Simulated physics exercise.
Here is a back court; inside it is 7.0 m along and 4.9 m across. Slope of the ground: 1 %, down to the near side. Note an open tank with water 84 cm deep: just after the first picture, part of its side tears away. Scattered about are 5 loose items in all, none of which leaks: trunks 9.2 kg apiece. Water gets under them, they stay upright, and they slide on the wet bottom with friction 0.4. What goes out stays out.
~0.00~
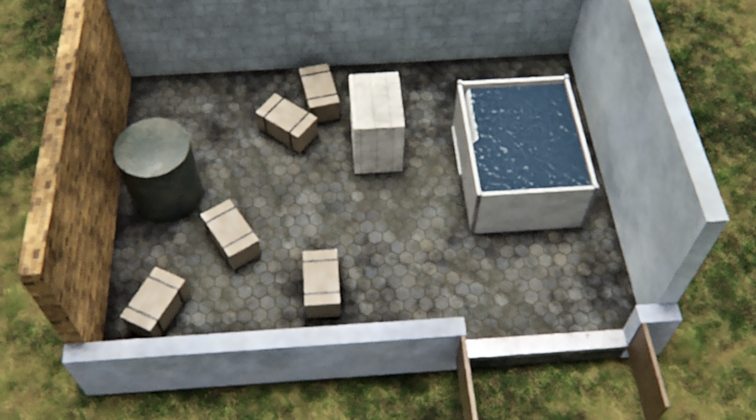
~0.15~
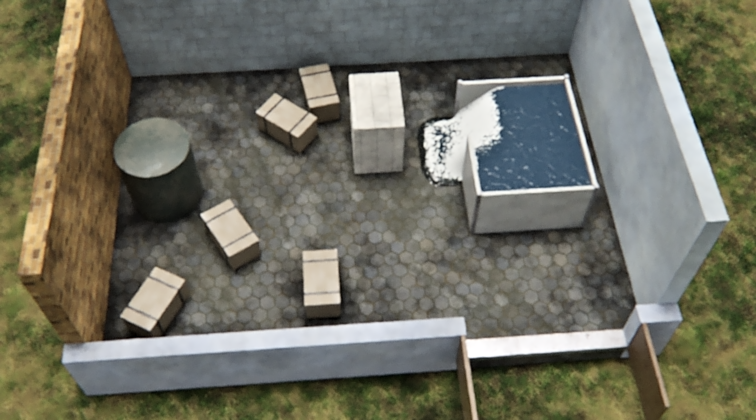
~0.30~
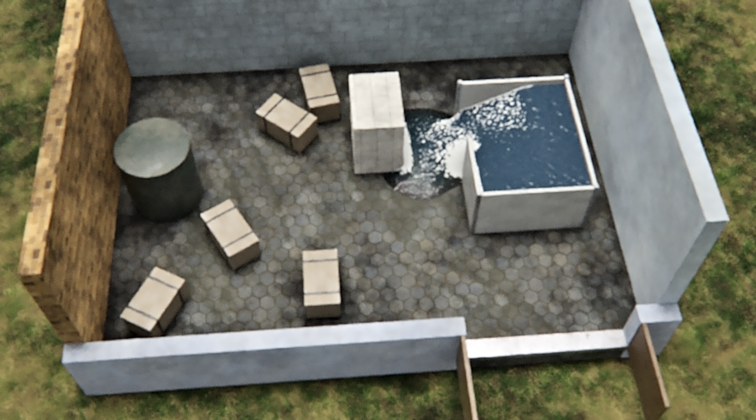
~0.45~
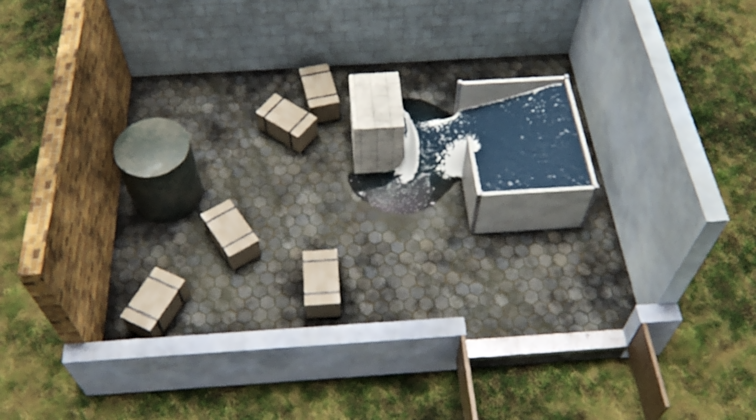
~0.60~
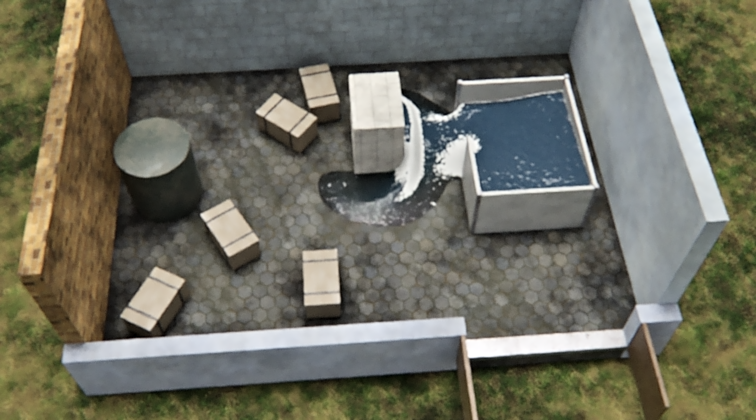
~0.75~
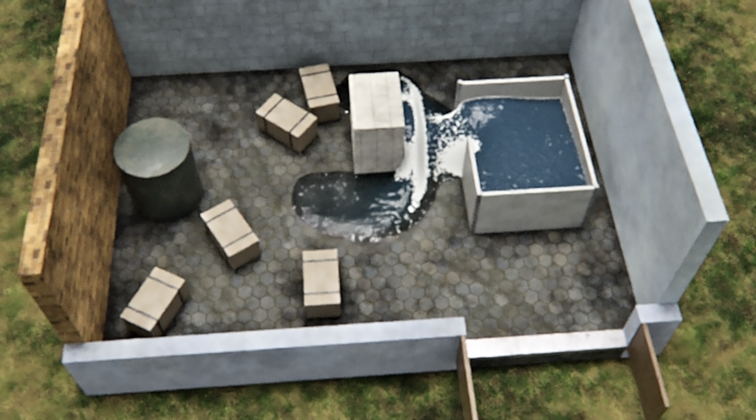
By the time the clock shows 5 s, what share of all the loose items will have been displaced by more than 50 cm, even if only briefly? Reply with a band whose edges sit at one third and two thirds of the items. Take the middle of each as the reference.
Band: Two thirds or above.
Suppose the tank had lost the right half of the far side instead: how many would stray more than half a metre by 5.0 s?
So the tally would be 3.
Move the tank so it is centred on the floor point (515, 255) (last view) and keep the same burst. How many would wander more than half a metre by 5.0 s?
In that case the number is 4.
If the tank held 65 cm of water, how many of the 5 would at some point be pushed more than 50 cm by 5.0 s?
Under that setup the answer is 4.
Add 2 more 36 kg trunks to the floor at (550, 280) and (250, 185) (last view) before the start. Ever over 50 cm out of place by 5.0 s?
In turn: Under, short of it.
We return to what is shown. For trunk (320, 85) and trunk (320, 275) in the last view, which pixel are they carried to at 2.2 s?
Somewhere around (296, 100) and (249, 304).
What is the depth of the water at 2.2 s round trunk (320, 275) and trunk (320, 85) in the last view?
Around 6 cm and 3 cm.
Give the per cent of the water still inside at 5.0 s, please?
94 % or so.
After 1.1 s 0 of 5 are over 50 cm from their spots; 0 afloat.
After 2.2 s 1 of 5 are over 50 cm from their spots; 0 afloat.
After 3.5 s 5 of 5 are over 50 cm from their spots; 0 afloat.
After 5.0 s 4 of 5 are over 50 cm from their spots, and 5 have been at some point; 4 afloat.
